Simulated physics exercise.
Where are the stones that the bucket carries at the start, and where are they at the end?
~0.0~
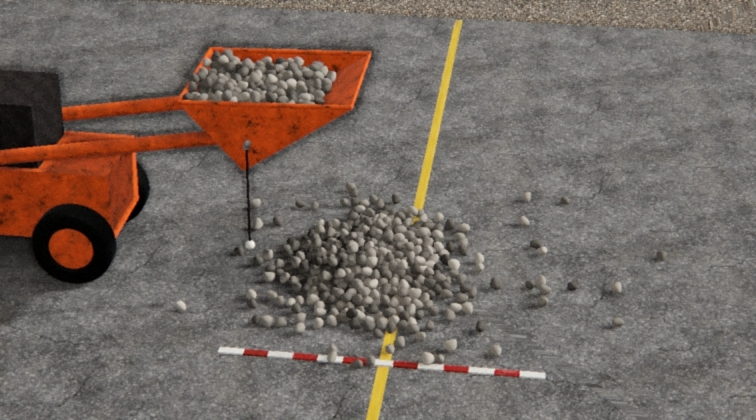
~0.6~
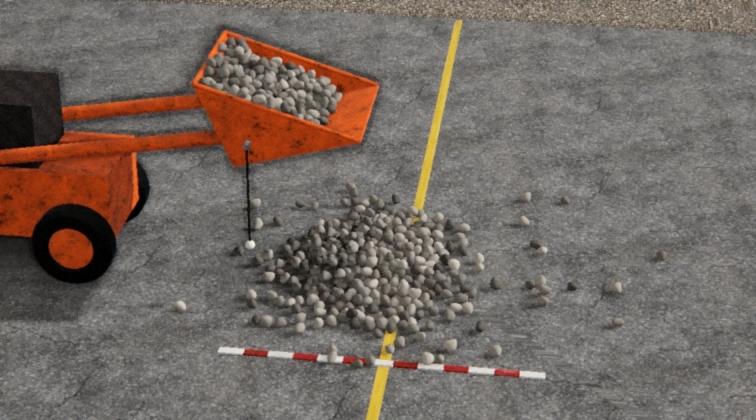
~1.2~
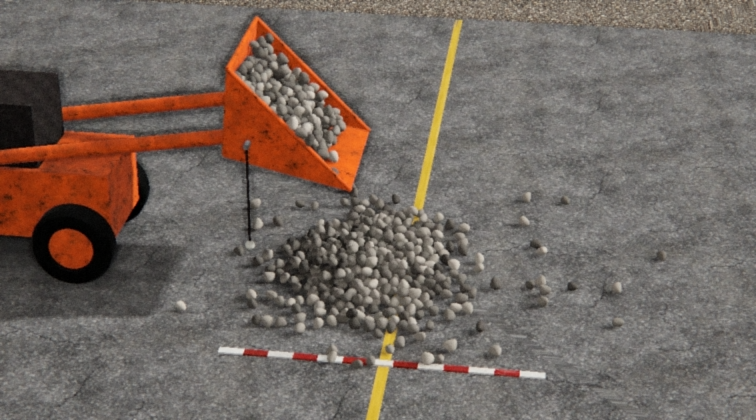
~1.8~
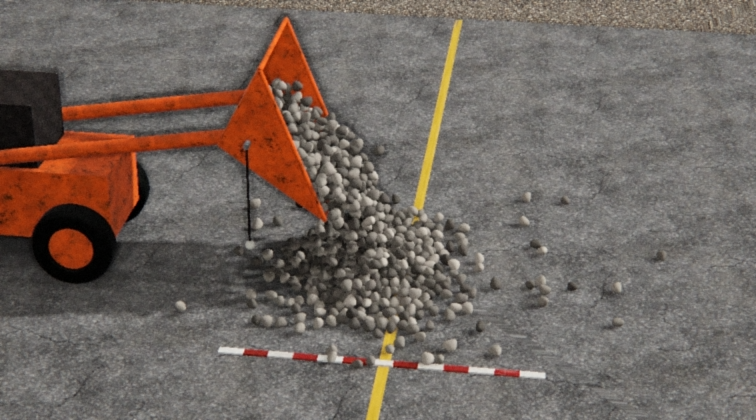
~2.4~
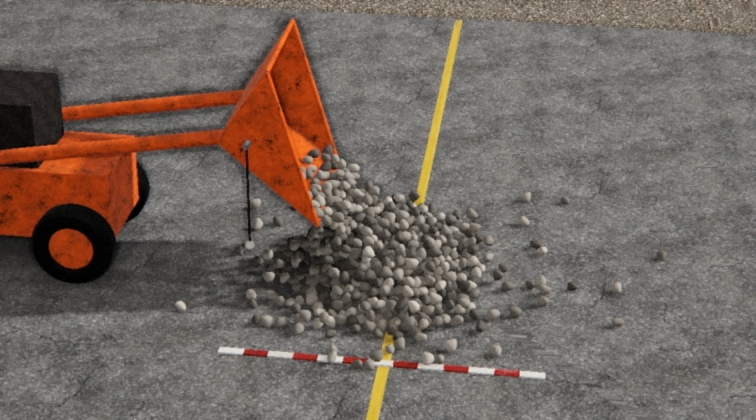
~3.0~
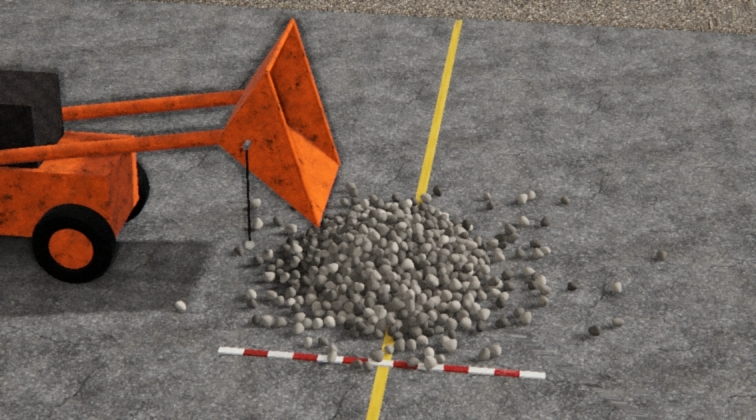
At the start they sit in the raised orange bucket above the pavement. By the end they have slid out and lie lower down, in the enlarged pile on the ground around the yellow line.
